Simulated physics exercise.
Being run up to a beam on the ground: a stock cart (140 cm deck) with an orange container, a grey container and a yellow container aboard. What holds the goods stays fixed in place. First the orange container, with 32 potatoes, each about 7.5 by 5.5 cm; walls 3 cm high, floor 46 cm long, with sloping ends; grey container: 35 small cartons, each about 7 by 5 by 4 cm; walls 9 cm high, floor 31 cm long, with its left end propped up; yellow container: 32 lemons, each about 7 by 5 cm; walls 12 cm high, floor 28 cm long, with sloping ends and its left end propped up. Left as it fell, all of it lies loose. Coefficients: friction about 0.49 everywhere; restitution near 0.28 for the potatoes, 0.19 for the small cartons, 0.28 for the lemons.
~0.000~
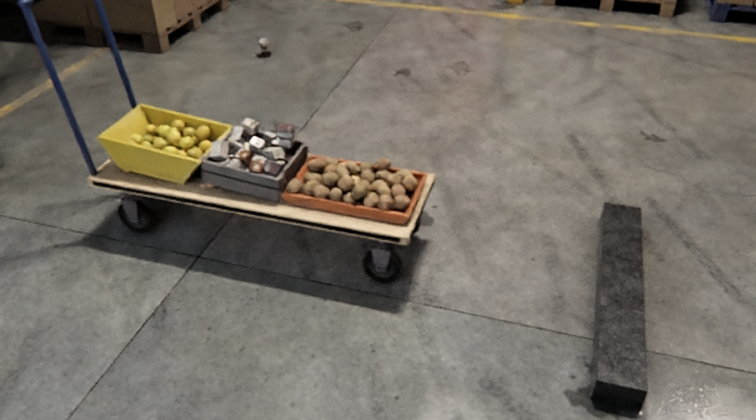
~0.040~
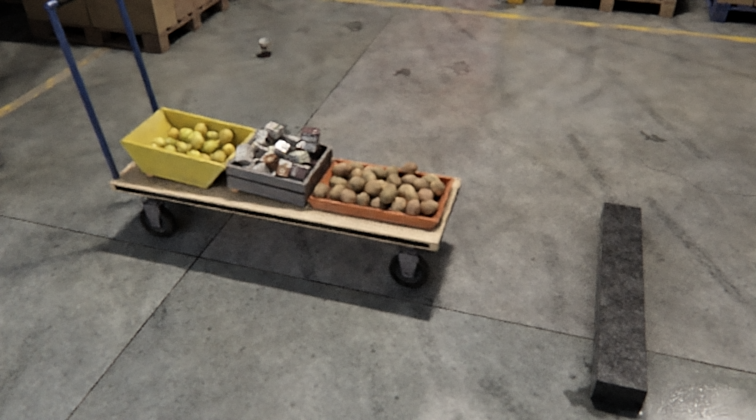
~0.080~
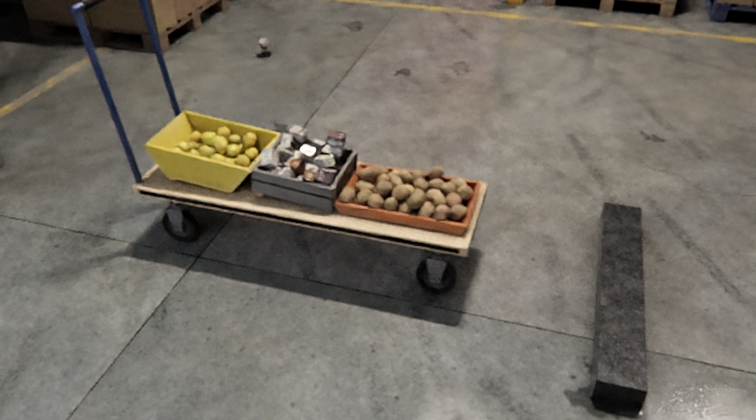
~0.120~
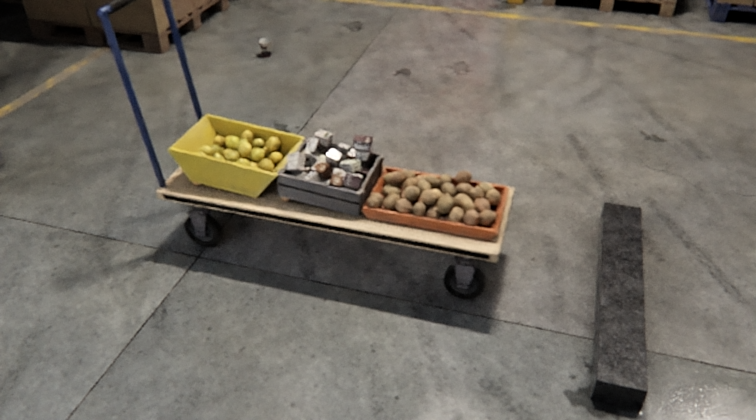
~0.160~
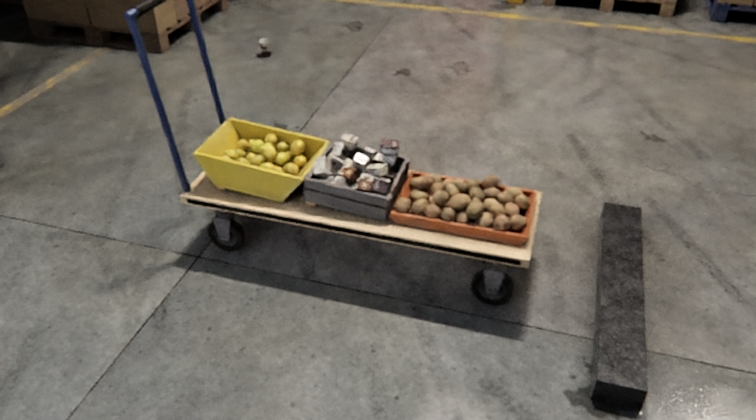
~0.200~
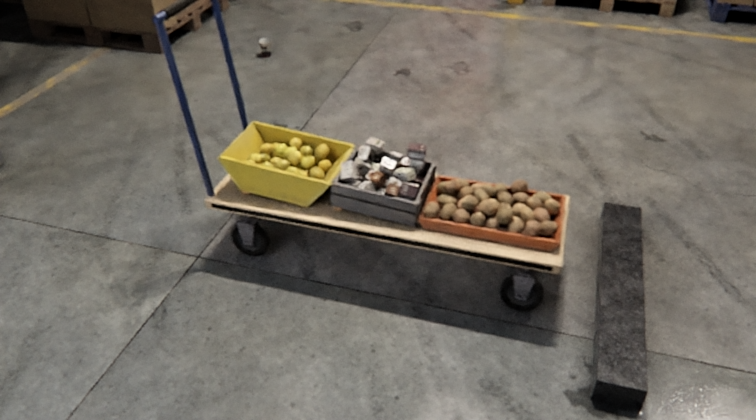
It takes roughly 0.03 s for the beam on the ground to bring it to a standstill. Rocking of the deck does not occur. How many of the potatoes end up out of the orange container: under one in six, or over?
The overboard fraction overshoots one sixth.
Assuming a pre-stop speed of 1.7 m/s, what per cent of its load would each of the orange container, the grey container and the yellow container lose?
Then the orange container sheds 30 per cent of its load, the grey container 20 per cent, and the yellow container 0 per cent.
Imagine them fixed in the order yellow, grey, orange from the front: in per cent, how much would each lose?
In that case orange container 20, grey container 10, yellow container 20 per cent.
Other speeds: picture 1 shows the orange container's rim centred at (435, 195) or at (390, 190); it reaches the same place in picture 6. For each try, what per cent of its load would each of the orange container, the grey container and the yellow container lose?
Orange container 10 then 40, grey container 10 then 20, yellow container 0 then 0 per cent.
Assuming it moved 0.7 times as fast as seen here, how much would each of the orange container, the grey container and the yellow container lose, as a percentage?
In that case the orange container sheds 20 per cent, the grey container 20 per cent and the yellow container 0 per cent.
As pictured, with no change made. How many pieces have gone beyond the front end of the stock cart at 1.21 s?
Some 20 pieces.
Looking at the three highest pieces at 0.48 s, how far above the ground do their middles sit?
I'd put it close to 60 cm.
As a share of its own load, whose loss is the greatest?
It's the orange container.
After 0.26 s, the wheels strike.
After 0.36 s, 4 of 32 out of the orange container, 4 of 35 out of the grey container and 0 of 32 out of the yellow container.
After 0.48 s, 13 of 32 out of the orange container, 8 of 35 out of the grey container and 3 of 32 out of the yellow container.
After 0.71 s, 15 of 32 out of the orange container, 9 of 35 out of the grey container and 5 of 32 out of the yellow container.
Outcome (at 1.21 s), 16 of 32 out of the orange container, 9 of 35 out of the grey container and 5 of 32 out of the yellow container. Asked share, 16 of 32, 50 per cent.
